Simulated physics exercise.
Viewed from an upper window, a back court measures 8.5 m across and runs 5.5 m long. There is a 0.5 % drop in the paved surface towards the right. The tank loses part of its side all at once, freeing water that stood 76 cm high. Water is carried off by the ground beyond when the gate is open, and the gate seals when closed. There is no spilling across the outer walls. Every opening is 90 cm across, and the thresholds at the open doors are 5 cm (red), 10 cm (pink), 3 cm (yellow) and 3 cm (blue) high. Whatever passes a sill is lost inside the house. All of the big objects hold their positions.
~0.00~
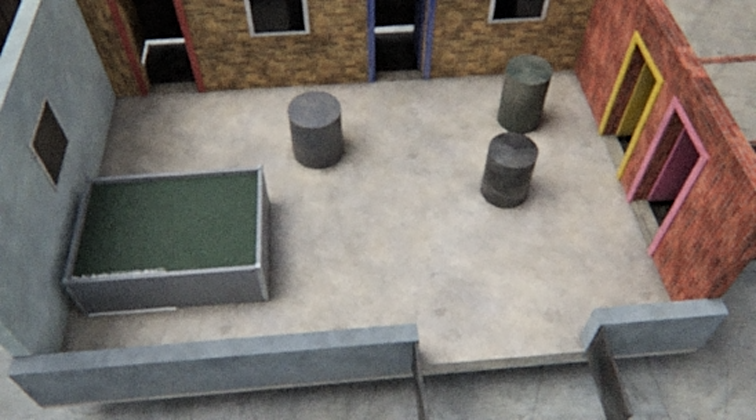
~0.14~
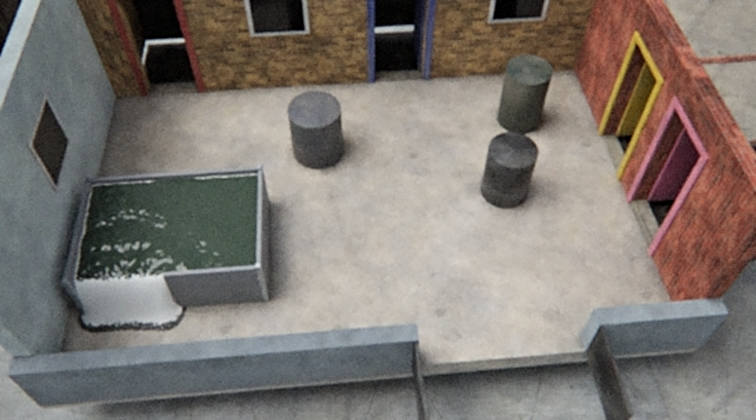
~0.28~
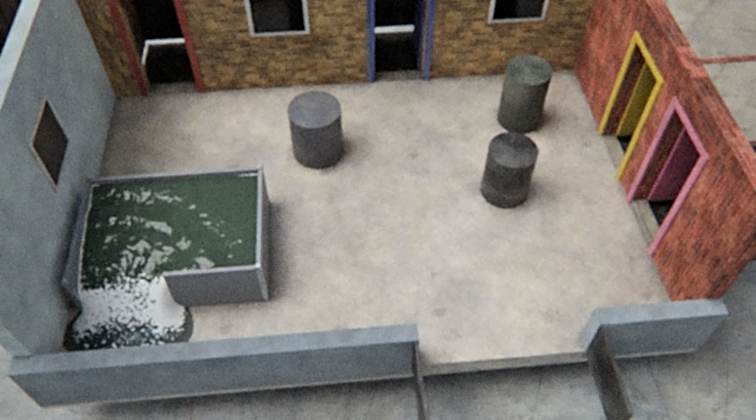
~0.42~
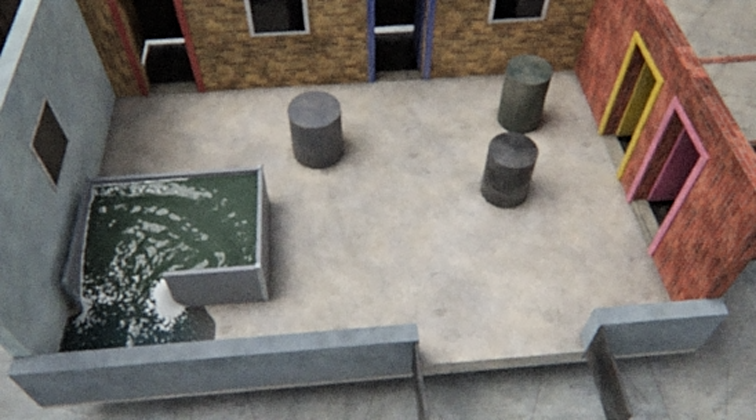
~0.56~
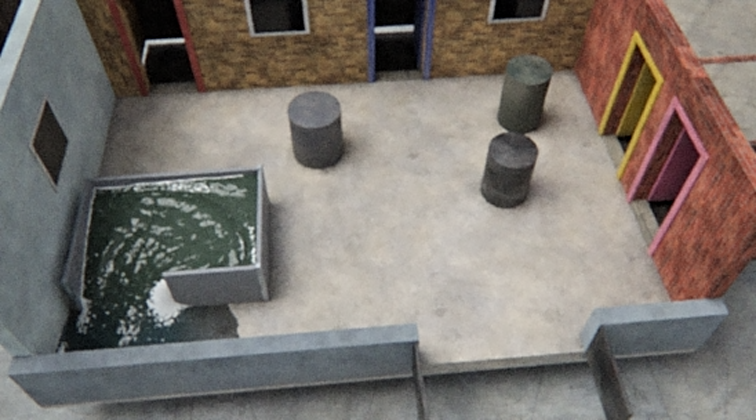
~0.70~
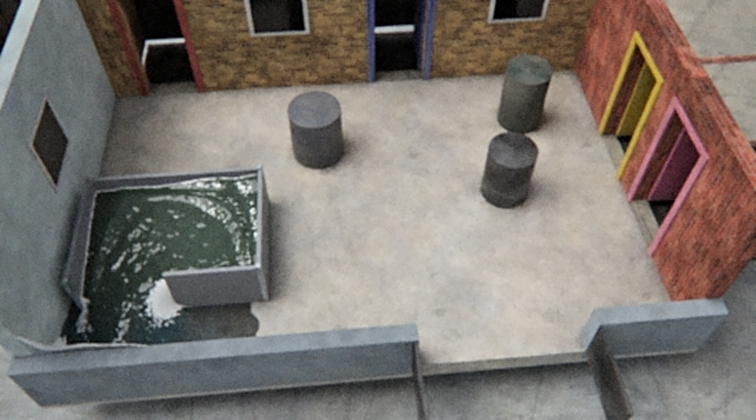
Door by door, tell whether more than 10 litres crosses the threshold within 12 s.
Red door - yes, pink door - yes, yellow door - yes, blue door - yes.
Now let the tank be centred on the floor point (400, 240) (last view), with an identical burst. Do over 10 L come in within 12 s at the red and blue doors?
Checking the limit: The red door is beyond it and the blue door is within it.
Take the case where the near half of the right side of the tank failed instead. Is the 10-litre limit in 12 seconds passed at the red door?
Then: Red not over.
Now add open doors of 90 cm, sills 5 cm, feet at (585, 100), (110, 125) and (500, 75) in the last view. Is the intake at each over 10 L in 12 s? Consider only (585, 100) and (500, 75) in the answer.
Check, in order - fail / fail.
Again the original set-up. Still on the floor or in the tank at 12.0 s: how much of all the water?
82 %.
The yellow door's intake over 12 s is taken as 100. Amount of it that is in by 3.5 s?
About 0 per cent.
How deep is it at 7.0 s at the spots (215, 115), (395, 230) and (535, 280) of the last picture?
Spot one 4 cm, spot two 2 cm, spot three 3 cm.
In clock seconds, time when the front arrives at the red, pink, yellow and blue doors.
Red: 2.4 s; pink: 3.4 s; yellow: 3.8 s; blue: 5.0 s.
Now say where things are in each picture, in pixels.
The first picture shows still water, 76 cm deep, in the tank at (170, 224).
In the second picture, water pours out at (129, 299) and has run 0.7 m, to (85, 324); typically 10 cm deep outside, 76 cm at the tank's back.
In the third picture, water pours out at (129, 300) and has run 0.9 m, to a hidden place; typically 12 cm deep outside, 76 cm at the tank's back.
In the fourth picture, water pours out at (129, 300) and has run 1.3 m, to a hidden place; typically 15 cm deep outside, 73 cm at the tank's back.
In the fifth picture, water pours out at (129, 300) and has run 1.7 m, to a hidden place; typically 18 cm deep outside, 66 cm at the tank's back.
In the sixth picture, water pours out at (129, 300) and has run 2.0 m, to a hidden place; typically 20 cm deep outside, 65 cm at the tank's back.
After 1.4 s water covers 10 % of the floor and is deepest (72 cm) near (56, 379); red door not reached, pink door not reached, yellow door not reached, blue door not reached.
After 2.2 s water covers 30 % of the floor and is deepest (49 cm) near (56, 379); red door not reached, pink door not reached, yellow door not reached, blue door not reached.
After 3.5 s water covers 55 % of the floor and is deepest (30 cm) near (84, 376); red door 13 cm at the sill, 52 L in, pink door 15 cm at the sill, 0 L in, yellow door not reached, blue door not reached.
After 7.0 s water covers 85 % of the floor and is deepest (20 cm) near (122, 314); red door 7 cm at the sill, 96 L in, pink door 11 cm at the sill, 82 L in, yellow door 6 cm at the sill, 20 L in, blue door 2 cm at the sill, 0 L in.
After 12.0 s water covers 95 % of the floor and is deepest (12 cm) near (126, 373); red door 4 cm at the sill, 104 L in, pink door 8 cm at the sill, 87 L in, yellow door 9 cm at the sill, 66 L in, blue door 7 cm at the sill, 31 L in.
